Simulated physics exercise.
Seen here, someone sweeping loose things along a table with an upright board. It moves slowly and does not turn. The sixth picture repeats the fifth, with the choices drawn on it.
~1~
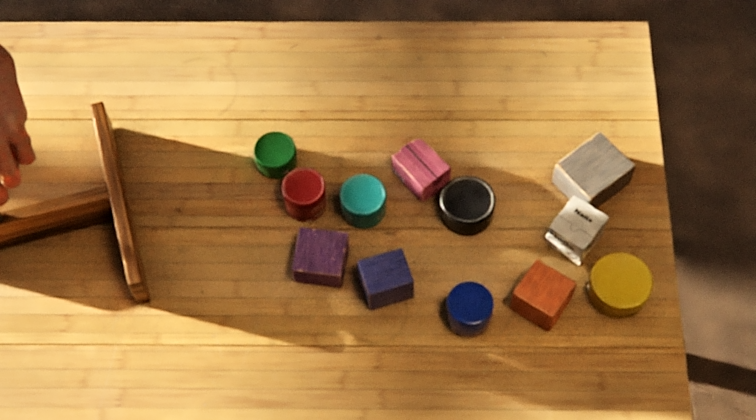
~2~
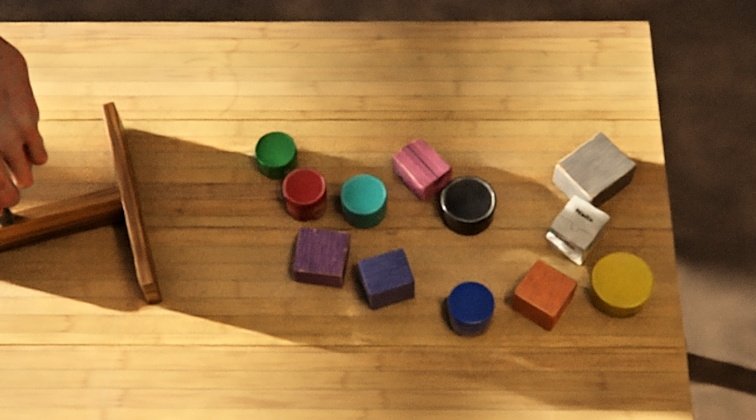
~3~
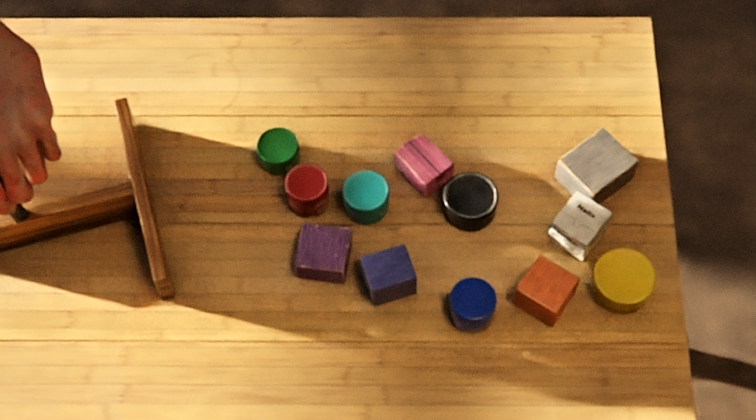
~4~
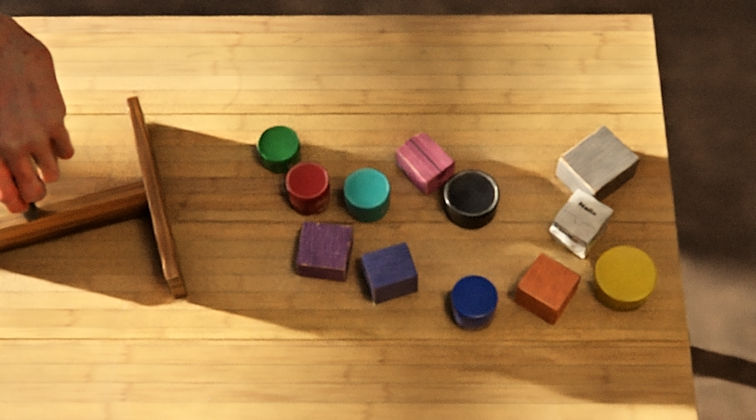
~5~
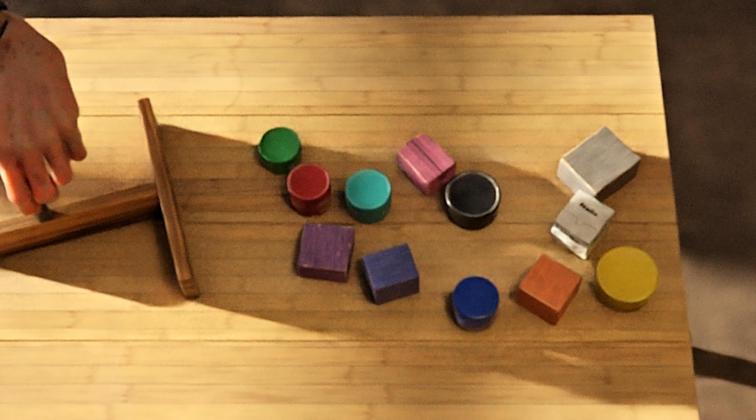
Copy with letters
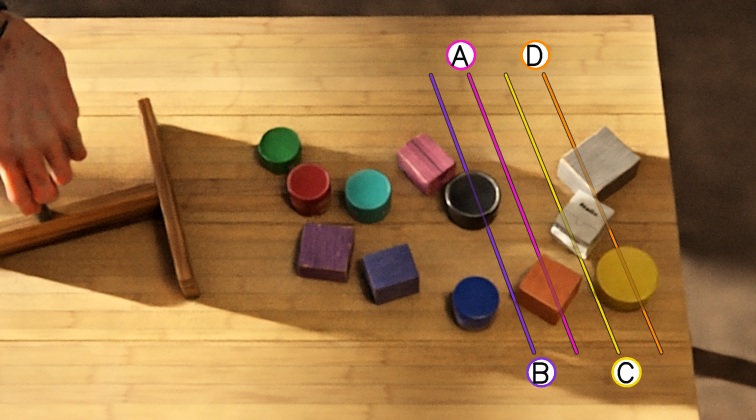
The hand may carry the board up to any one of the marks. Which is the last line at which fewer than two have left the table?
Line C.
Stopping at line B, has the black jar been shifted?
Yes.
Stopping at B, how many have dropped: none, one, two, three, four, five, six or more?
By then, none.
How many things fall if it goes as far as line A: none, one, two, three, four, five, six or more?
By then, none.
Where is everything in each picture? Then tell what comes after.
Grey block (593, 174); pink box (421, 170); yellow tub (620, 286), in the first picture.
Board (126, 189); red tub (306, 194), in the second picture.
Board (139, 185); green jar (278, 151), in the third picture.
Board (151, 184); white box (581, 224), in the fourth picture.
Board (163, 185); turquoise tub (368, 197); black jar (473, 201); blue block (391, 274), in the fifth picture.
On the marked copy, A at (520, 205); B at (480, 205); C at (559, 205); D at (599, 205).
Taking C. A third of the way, board (304, 185); green jar (318, 143); blue block (402, 274).
Two thirds of the way, board (446, 185); green jar (443, 116); black jar (536, 212).
When it is over, board (558, 184); yellow tub (674, 281); grey block (654, 137); none fallen.
As for the rest, A is within the limit but short; B is within the limit but short; D drops four.
